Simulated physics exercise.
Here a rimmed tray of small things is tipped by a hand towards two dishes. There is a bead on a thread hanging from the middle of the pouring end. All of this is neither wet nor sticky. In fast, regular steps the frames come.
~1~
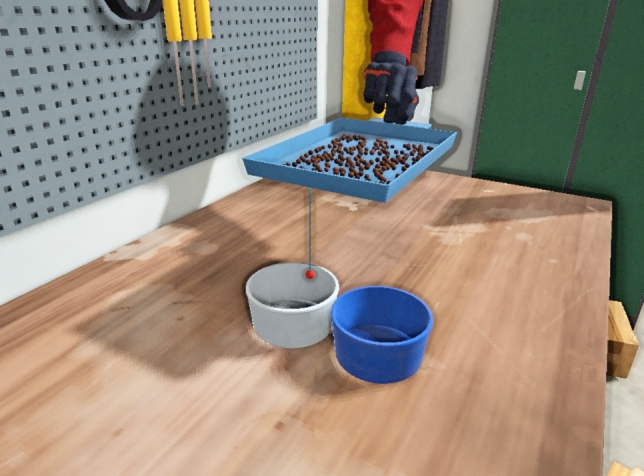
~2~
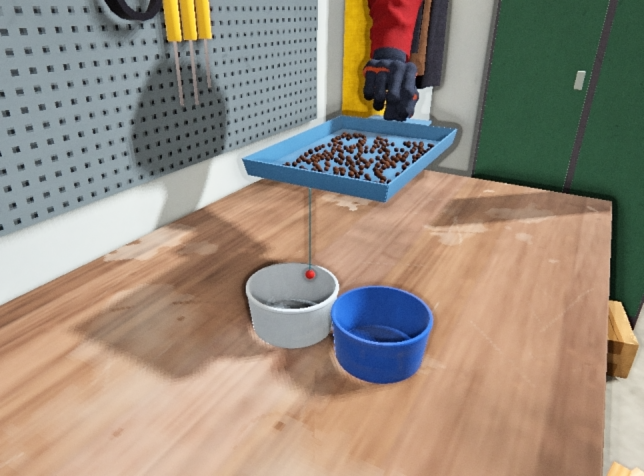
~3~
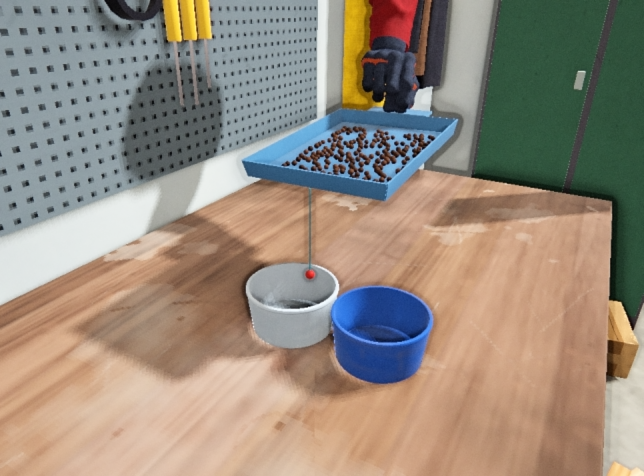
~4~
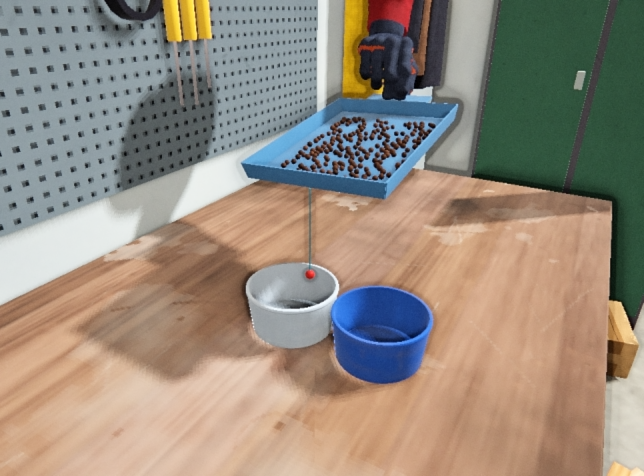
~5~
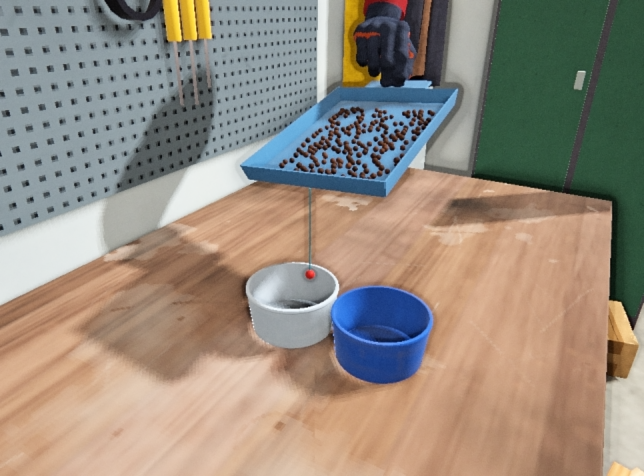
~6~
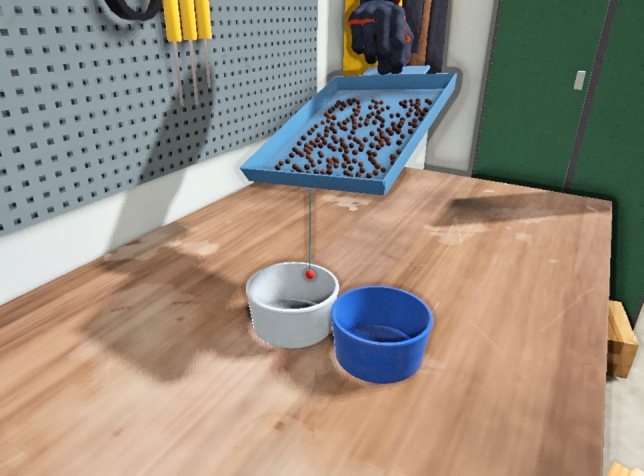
A gloved hand behind a blue tray of small brown berries starts with it nearly level above a gray dish and a blue dish on a wooden bench. The hand gradually raises the far side, steepening the tray towards its near left corner, and the berries shift slightly while the red bead hangs still.
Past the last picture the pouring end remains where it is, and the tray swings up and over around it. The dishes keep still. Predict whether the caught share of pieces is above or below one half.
Pretty clear the dishes gather a lesser part of what falls.
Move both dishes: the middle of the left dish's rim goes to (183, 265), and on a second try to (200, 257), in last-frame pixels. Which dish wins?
It comes out as the one to the right in the first try and the one to the right in the second.
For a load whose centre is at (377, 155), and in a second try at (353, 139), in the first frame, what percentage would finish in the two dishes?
About 40 %, then about 40 %.
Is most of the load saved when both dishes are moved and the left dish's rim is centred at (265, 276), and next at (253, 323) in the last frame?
The bulk of it, then Short of half.
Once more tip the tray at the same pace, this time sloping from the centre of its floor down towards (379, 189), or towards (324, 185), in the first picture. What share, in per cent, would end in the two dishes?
Around 100 percent for the first aim and around 40 percent for the second.
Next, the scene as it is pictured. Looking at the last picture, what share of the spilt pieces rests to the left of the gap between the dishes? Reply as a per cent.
About 100 percent of the spill.
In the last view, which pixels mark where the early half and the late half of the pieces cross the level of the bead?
Close to (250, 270), then close to (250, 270).
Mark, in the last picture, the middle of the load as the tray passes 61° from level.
Close to (287, 170).
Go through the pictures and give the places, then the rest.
Corners of the pouring end at (247, 157) and (386, 184), level; middle of the load at (361, 161), allspice berries; left dish at (268, 323); right dish at (360, 357); bead on its thread at (310, 274), in the first picture.
Corners of the pouring end at (247, 158) and (386, 183), level; middle of the load at (361, 159), in the second picture.
Corners of the pouring end at (246, 159) and (385, 182), tipped barely, lowest at the left corner; middle of the load at (361, 155), in the third picture.
Corners of the pouring end at (245, 162) and (384, 181), tipped a little, lowest at the left corner; middle of the load at (361, 149), in the fourth picture.
Corners of the pouring end at (244, 164) and (383, 179), tipped a little, lowest at the left corner; middle of the load at (359, 143), in the fifth picture.
Corners of the pouring end at (244, 166) and (382, 178), tipped clearly, lowest at the left corner; middle of the load at (355, 139), most on the move; left dish at (268, 323); right dish at (360, 357), in the sixth picture.
Soon after the last picture, tray tipped steeply; nearly all on the tray; a stray few outside both; a small part in the air.
A little later, tray tipped right over; about two thirds on the tray; a stray few in the left dish; a small part outside both; about a quarter in the air.
Later still, tray tipped past a quarter turn; about a third in the left dish; about two thirds outside both.
At rest, tray tipped past a quarter turn; none in the right dish; about a third in the left dish; about two thirds outside both.
